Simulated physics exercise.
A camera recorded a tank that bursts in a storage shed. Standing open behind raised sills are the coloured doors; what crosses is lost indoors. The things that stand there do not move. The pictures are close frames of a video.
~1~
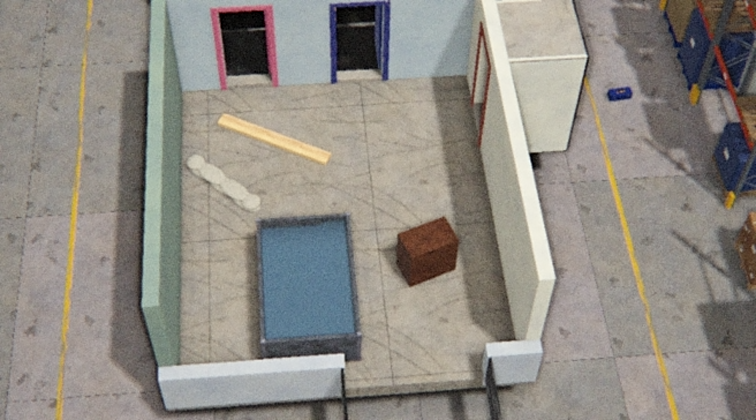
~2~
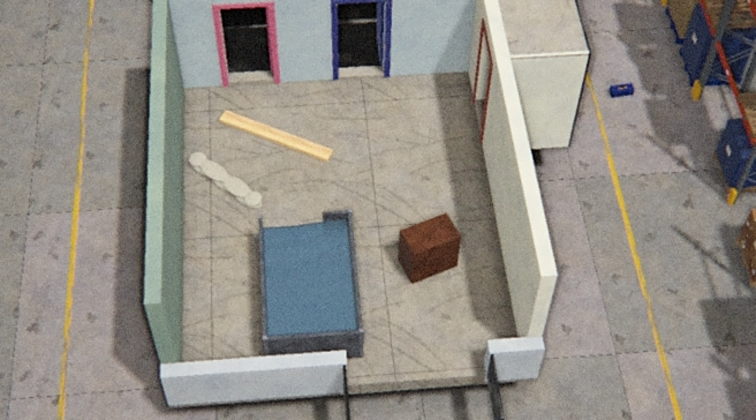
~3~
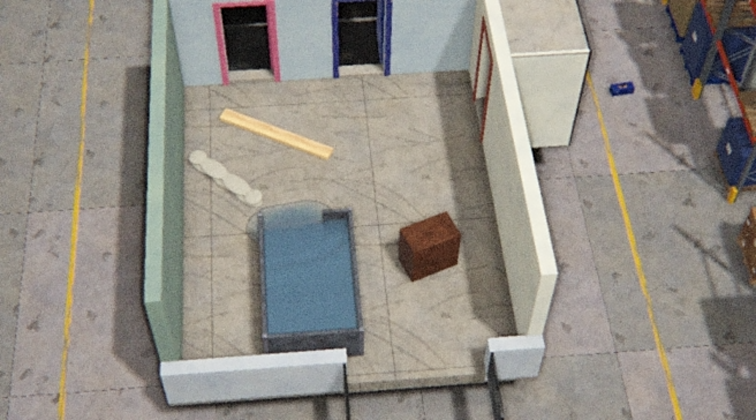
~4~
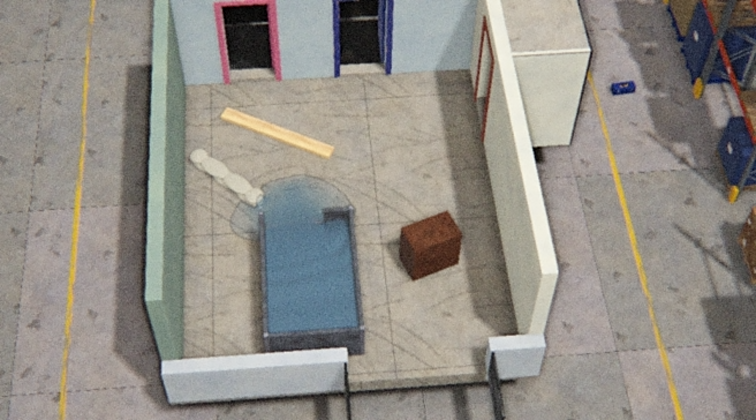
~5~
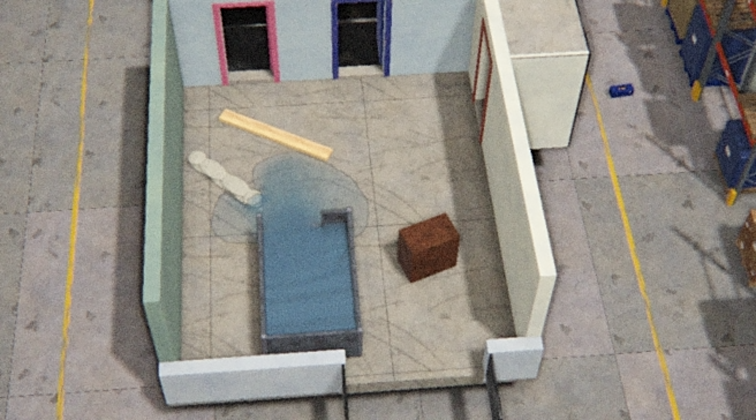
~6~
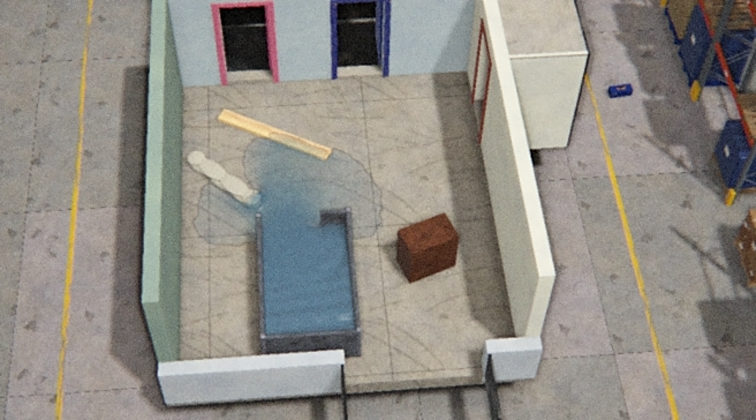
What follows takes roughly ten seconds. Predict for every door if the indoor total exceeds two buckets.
Prediction: The red door does not exceed it, the blue door exceeds it, the pink door exceeds it.
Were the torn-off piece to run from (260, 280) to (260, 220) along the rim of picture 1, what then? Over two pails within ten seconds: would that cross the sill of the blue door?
The blue one ends up below.
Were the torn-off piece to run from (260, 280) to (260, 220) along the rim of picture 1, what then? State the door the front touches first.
First to be reached: The pink-painted one.
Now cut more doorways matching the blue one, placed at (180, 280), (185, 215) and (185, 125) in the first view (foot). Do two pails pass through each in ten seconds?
Stays within it; exceeds it; exceeds it.
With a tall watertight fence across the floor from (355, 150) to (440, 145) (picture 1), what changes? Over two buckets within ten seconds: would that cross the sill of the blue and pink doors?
Blue door: Above the line, pink door: Above the line.
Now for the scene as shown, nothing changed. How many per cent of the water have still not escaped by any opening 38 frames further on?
90 per cent.
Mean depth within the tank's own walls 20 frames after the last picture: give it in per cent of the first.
34 percent or thereabouts.
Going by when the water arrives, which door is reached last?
The red-painted one.
A moment on, water covers 35 % of the floor; the red door not reached, the blue door not reached, the pink door wet at the sill, nothing in.
Next, water covers 45 % of the floor; the red door not reached, the blue door under two buckets in, the pink door over two buckets in.
Then, water covers 55 % of the floor; the red door wet at the sill, nothing in, the blue door over two buckets in, the pink door far over two buckets in.
Later, water covers 75 % of the floor; the red door wet at the sill, nothing in, the blue door far over two buckets in, the pink door far over two buckets in.
In the end, water covers 95 % of the floor; the red door under two buckets in, the blue door far over two buckets in, the pink door far over two buckets in.
